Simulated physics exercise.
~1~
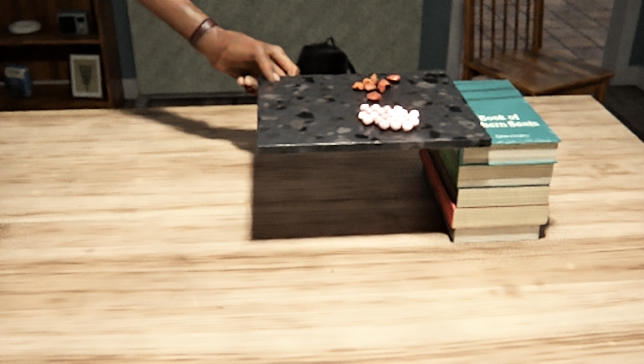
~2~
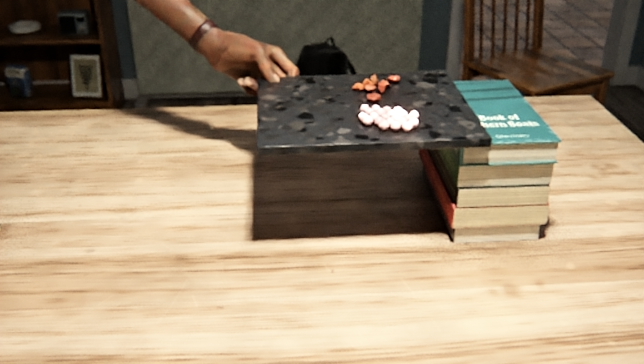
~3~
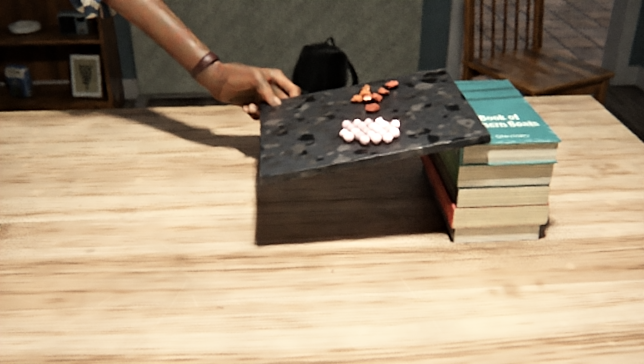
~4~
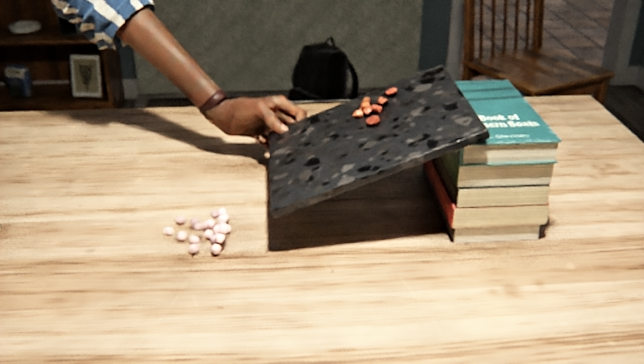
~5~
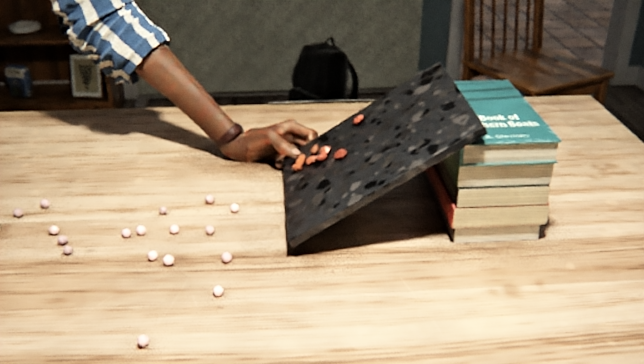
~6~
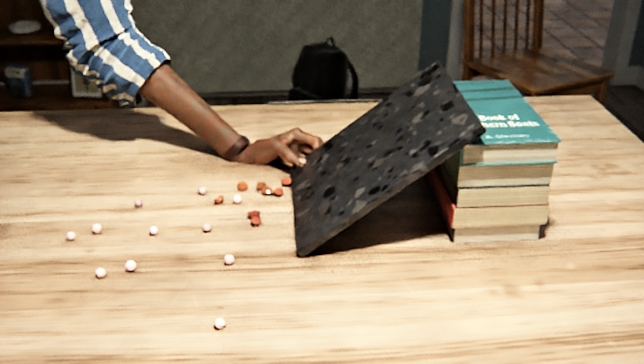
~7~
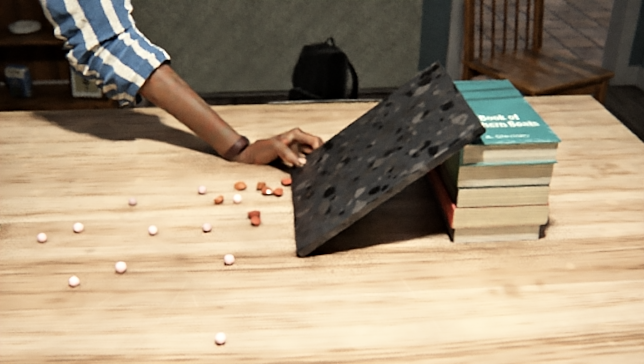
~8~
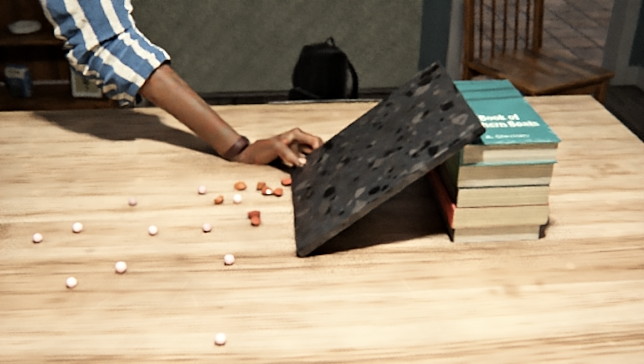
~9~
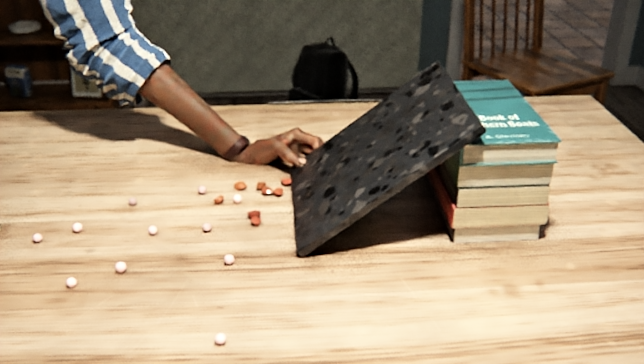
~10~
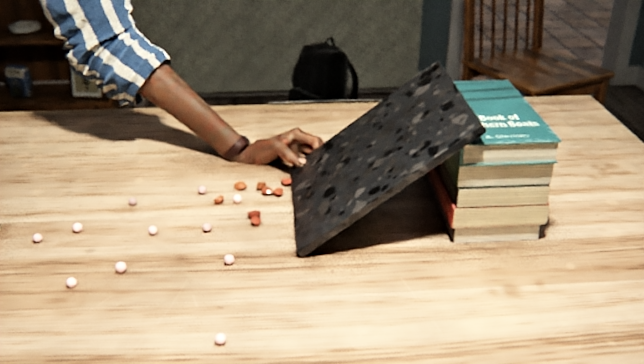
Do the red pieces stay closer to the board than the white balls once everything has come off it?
Yes, the red pieces come to rest near the lowered edge of the board, while the white balls run on farther across the wooden surface.
